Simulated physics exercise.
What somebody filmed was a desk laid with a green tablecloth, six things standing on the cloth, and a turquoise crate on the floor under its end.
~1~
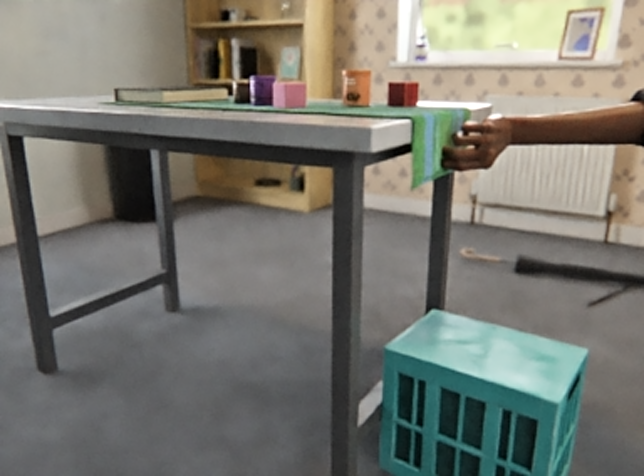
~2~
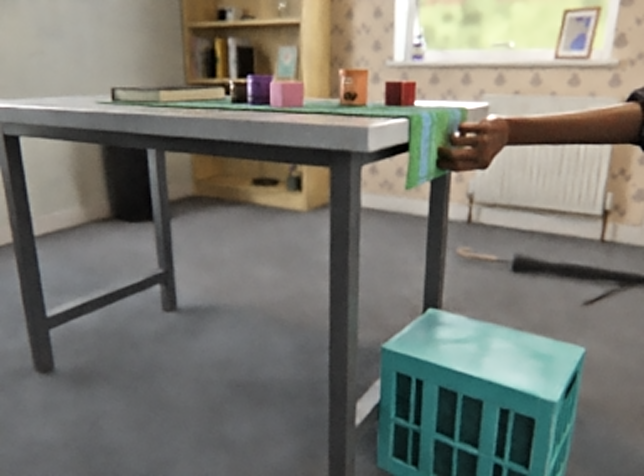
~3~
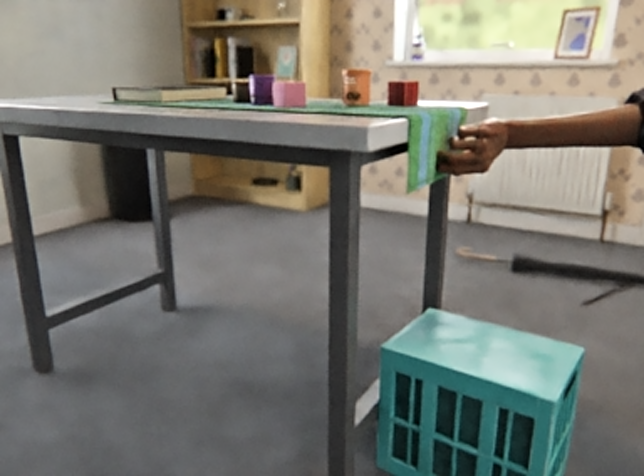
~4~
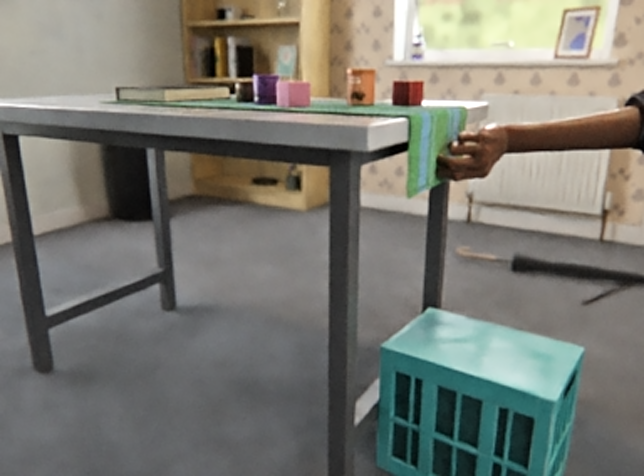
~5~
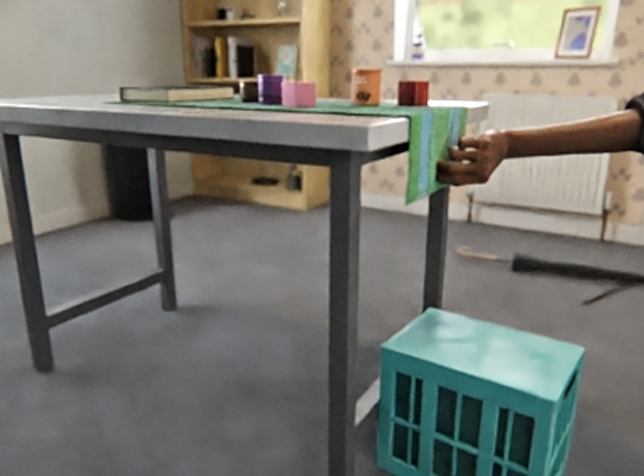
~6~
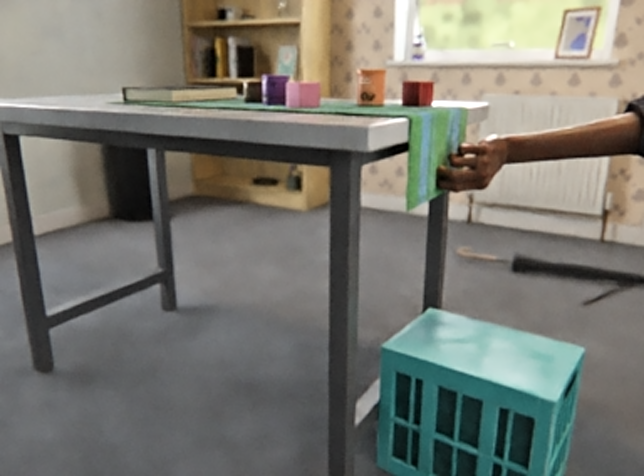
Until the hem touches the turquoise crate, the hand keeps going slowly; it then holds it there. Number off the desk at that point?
Oh, the ones that fall number three in all this time.
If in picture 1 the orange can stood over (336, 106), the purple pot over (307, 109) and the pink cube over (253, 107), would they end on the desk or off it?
Outcome: Orange can is gone, purple pot is gone, pink cube is still in place.
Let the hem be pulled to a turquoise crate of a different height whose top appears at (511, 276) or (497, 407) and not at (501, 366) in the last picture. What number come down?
Totals 1, 4.
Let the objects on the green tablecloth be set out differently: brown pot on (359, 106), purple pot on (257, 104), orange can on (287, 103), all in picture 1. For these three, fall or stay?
Brown pot gone, purple pot stays, orange can stays.
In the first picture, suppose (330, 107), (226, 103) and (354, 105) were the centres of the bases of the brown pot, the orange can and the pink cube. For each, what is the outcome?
Brown pot lost, orange can safe, pink cube lost.
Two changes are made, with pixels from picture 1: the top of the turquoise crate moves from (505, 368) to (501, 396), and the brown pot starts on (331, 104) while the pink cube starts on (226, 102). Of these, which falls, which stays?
Brown pot: Lost; pink cube: Safe.
A little later, hem near (437, 233); all still up.
Next, hem near (435, 290); red cube and orange can gone.
Later still, hem on the crate; red cube, orange can and pink cube gone.
When it is over, hem on the crate; red cube, orange can and pink cube gone. Over the edge go three.
